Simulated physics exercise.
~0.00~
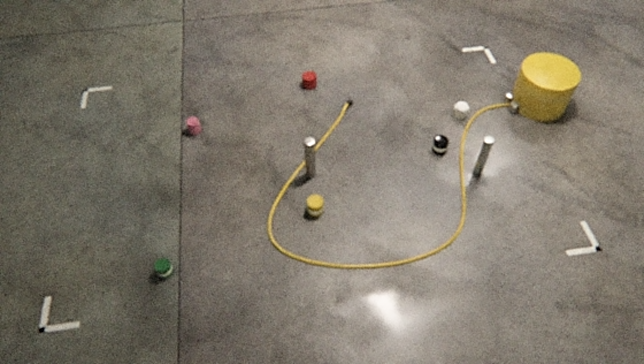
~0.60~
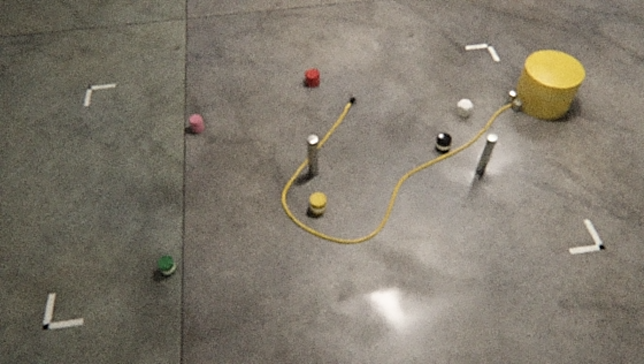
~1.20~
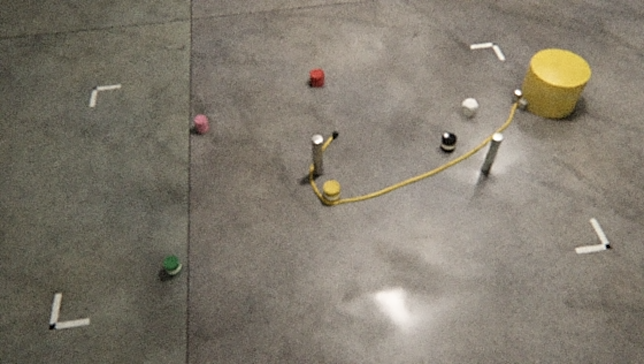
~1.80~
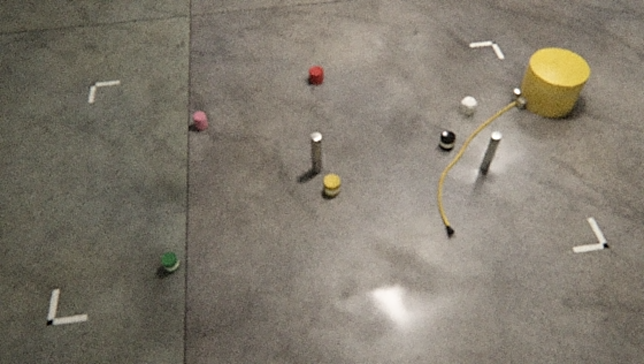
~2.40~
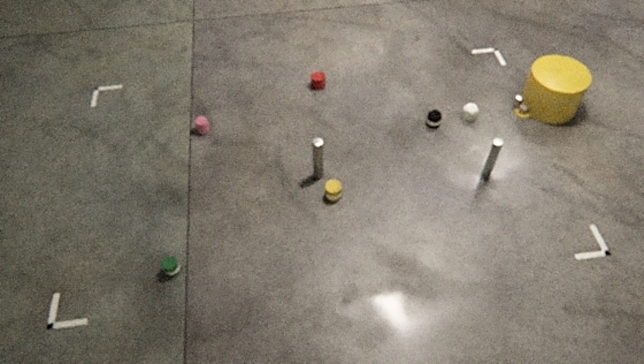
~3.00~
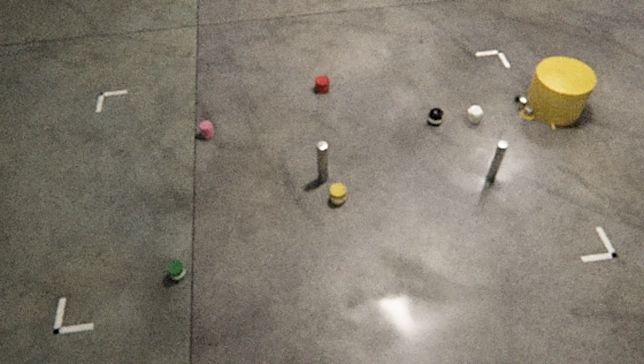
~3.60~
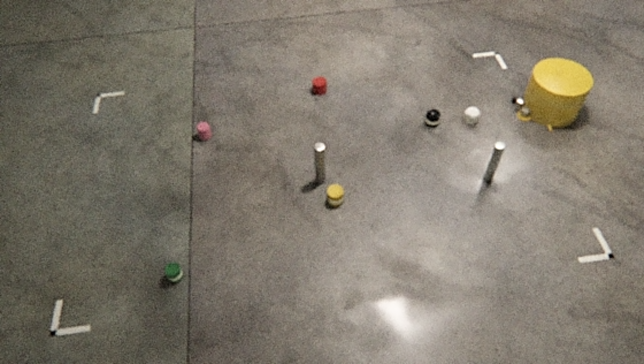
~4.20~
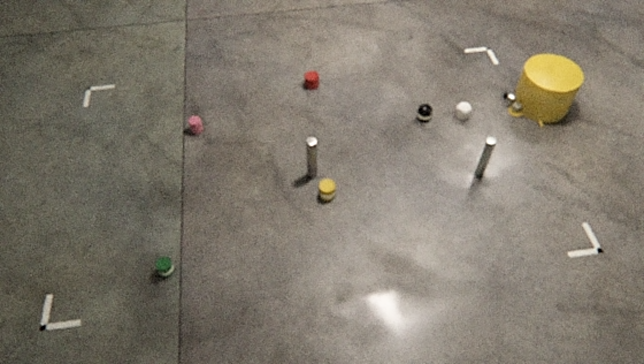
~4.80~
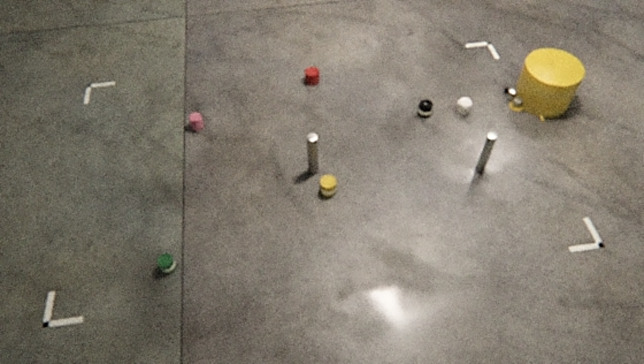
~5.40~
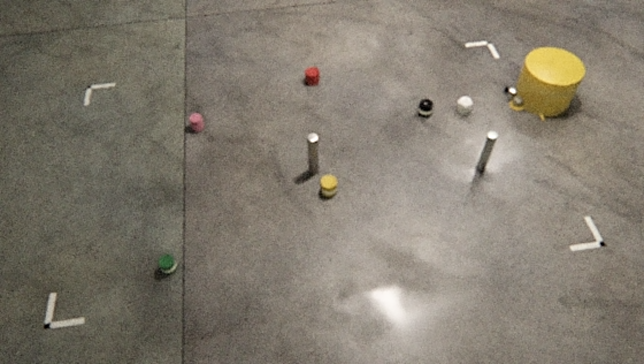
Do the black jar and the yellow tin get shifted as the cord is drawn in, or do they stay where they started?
Both get shifted. The black jar ends up a little to the left and farther up from its starting spot, and the yellow tin also ends a short way from where it began.
